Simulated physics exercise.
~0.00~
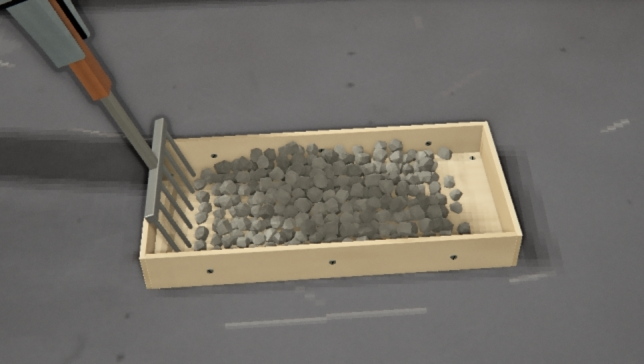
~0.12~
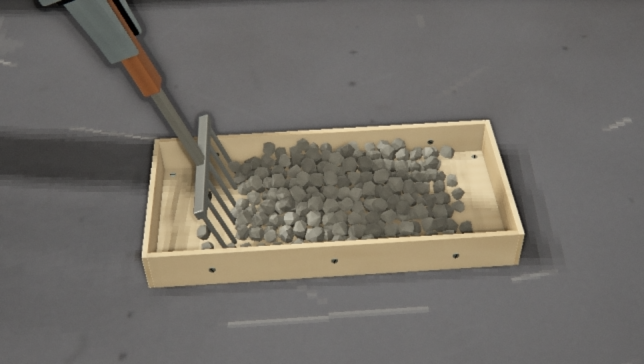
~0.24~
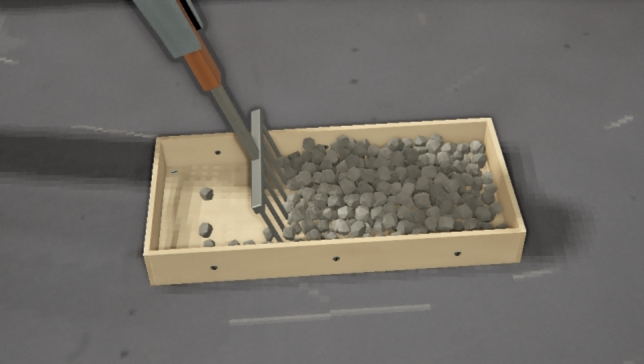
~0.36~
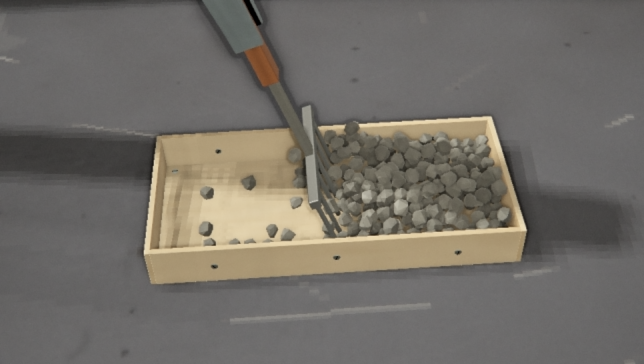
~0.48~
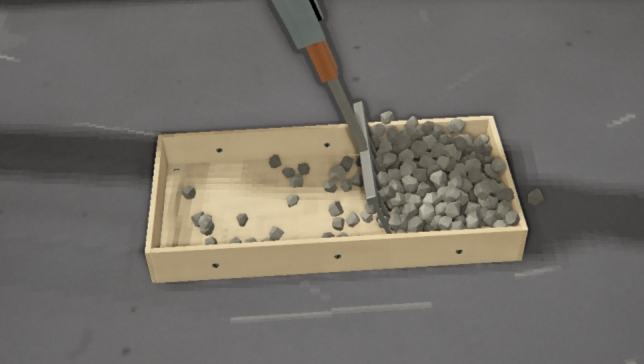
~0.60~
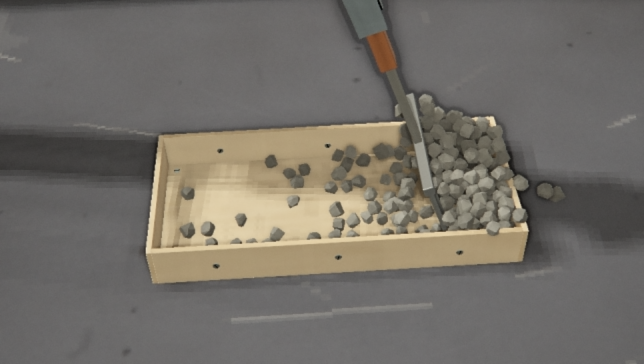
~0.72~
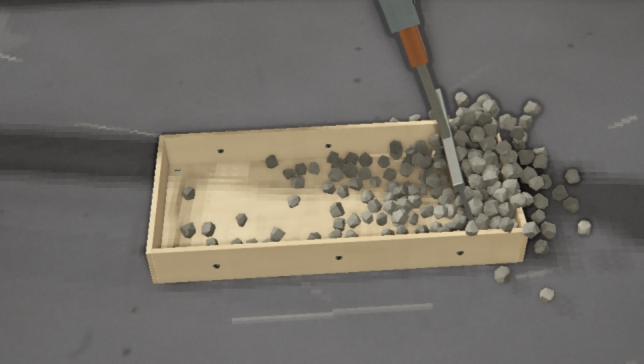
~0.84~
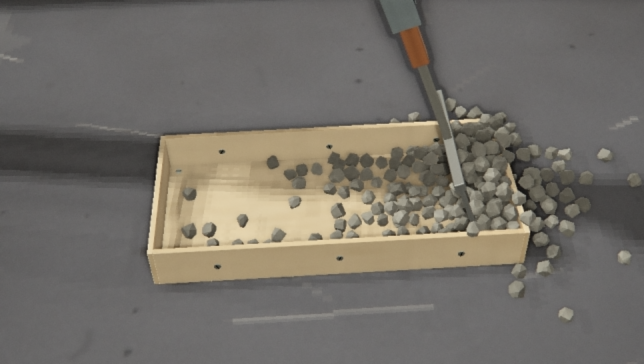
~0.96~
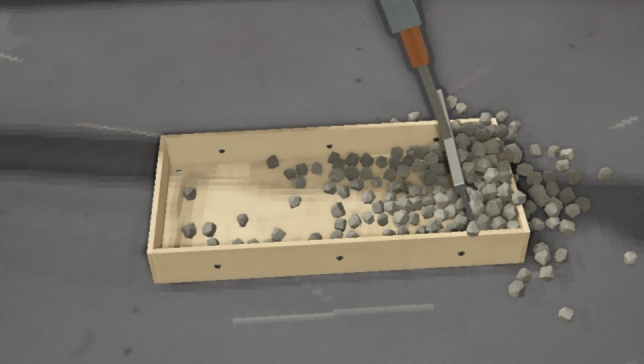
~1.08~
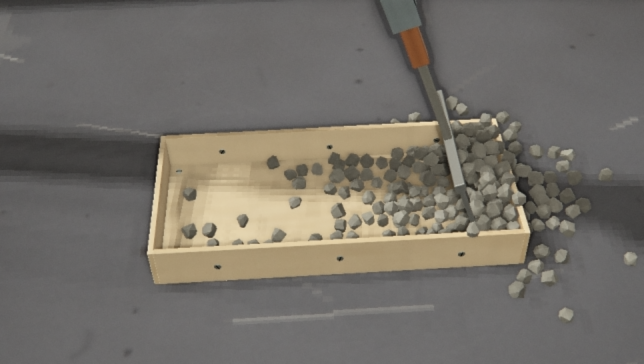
A grey rake-like fork on an orange and grey machine arm pushes a heap of small grey pebbles through a shallow, pale wooden tray, seen from above at an angle on a dark grey, scuffed surface. Starting at the left end, it sweeps right, and a few pebbles slip behind onto the bare wood. The heap piles up against the right end until pebbles spill over the rim. The fork stops near that end as more tumble out and scatter. Finally everything settles, with most pebbles still inside and a smaller share lying outside on the right.
